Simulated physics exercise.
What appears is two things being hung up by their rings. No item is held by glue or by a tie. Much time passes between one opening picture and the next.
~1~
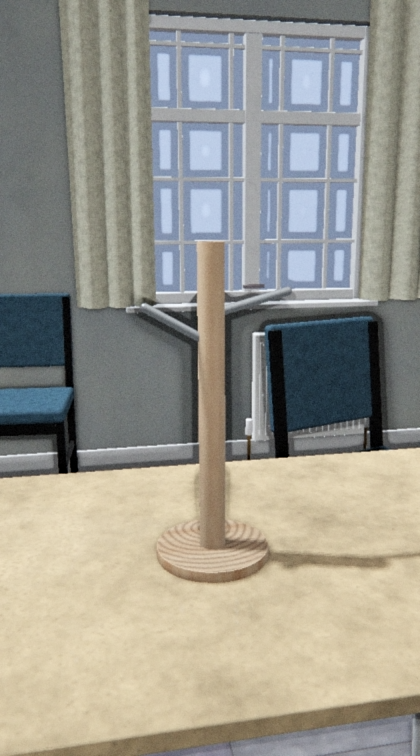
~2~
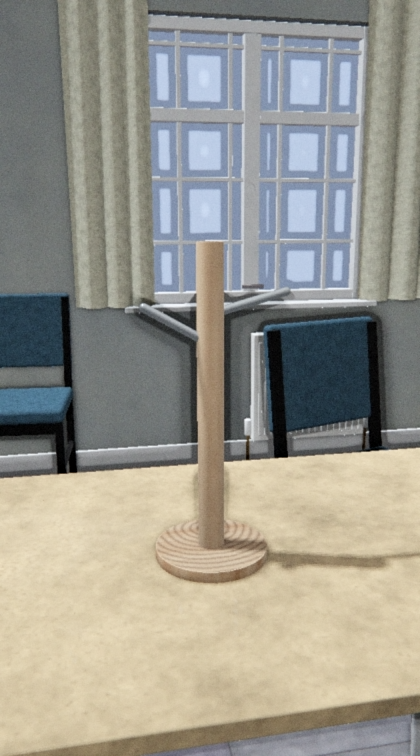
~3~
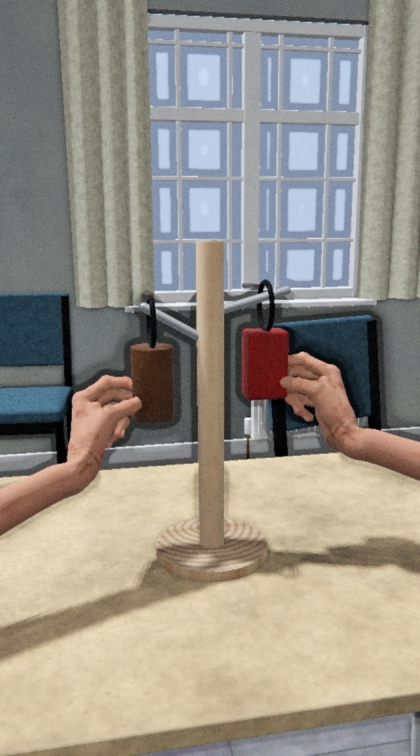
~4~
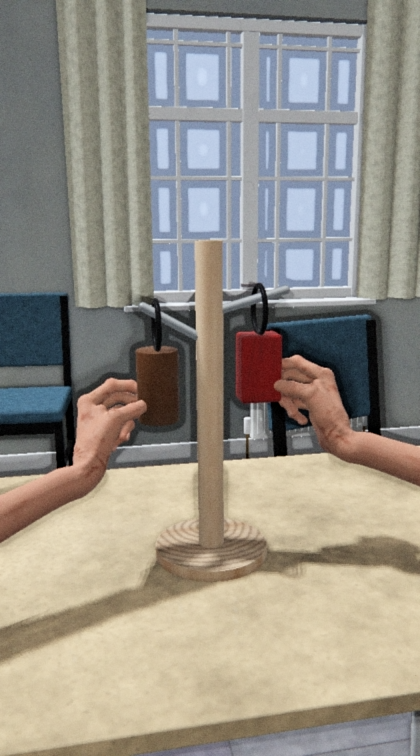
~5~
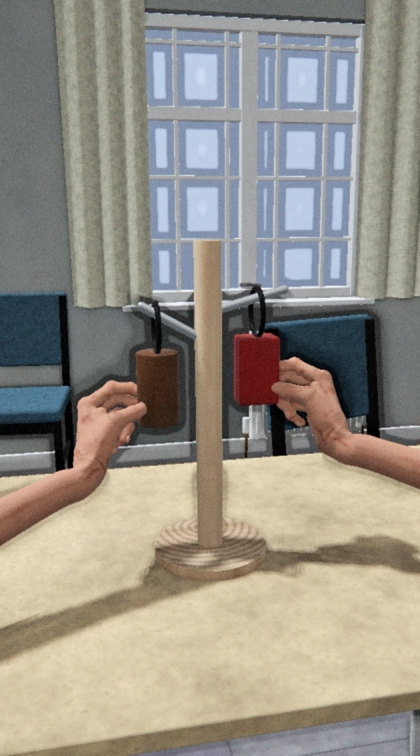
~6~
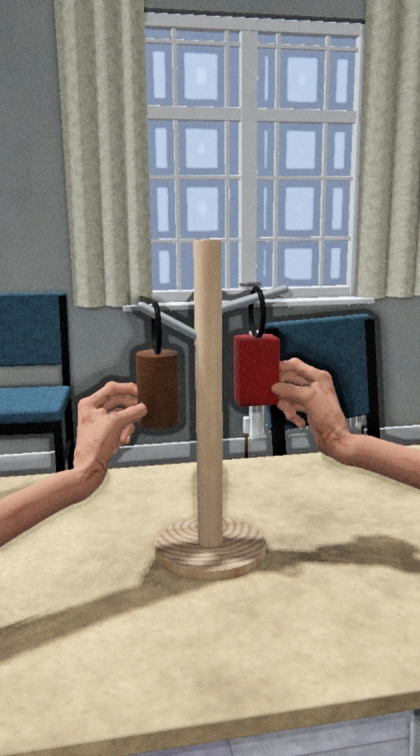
Two hands came into view holding a brown lantern on the left and a red pouch on the right by a wooden peg stand, then shifted them slightly and kept holding them nearly still.
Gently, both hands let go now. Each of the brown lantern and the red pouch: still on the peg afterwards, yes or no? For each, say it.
Answers - the brown lantern: Yes; the red pouch: Yes.
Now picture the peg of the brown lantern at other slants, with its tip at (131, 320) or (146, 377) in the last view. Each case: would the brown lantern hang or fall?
Lab note - brown lantern, try 1: Is supported; try 2: Gets loose.
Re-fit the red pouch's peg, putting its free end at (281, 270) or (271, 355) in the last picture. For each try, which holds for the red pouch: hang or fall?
In turn: Stays put; tumbles.
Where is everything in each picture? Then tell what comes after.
In the first picture, peg stand (218, 406).
In the second picture, peg stand (216, 406).
In the third picture, still on the way; brown lantern (152, 357); peg stand (217, 405).
In the fourth picture, still on the way; red pouch (259, 343); peg stand (216, 405).
In the fifth picture, still on the way; brown lantern (157, 363); peg stand (215, 405).
In the sixth picture, in place, still held; brown lantern (157, 363); red pouch (256, 346); peg stand (215, 404).
Then, 0.12 s after the last picture, brown lantern tipped 6° from how it was near (161, 369); red pouch at rest near (256, 346).
Then, 0.30 s after the last picture, brown lantern moved a little near (174, 374); red pouch at rest near (257, 346).
At rest, the brown lantern remains hooked, near (174, 375); the red pouch remains hooked, near (257, 346).
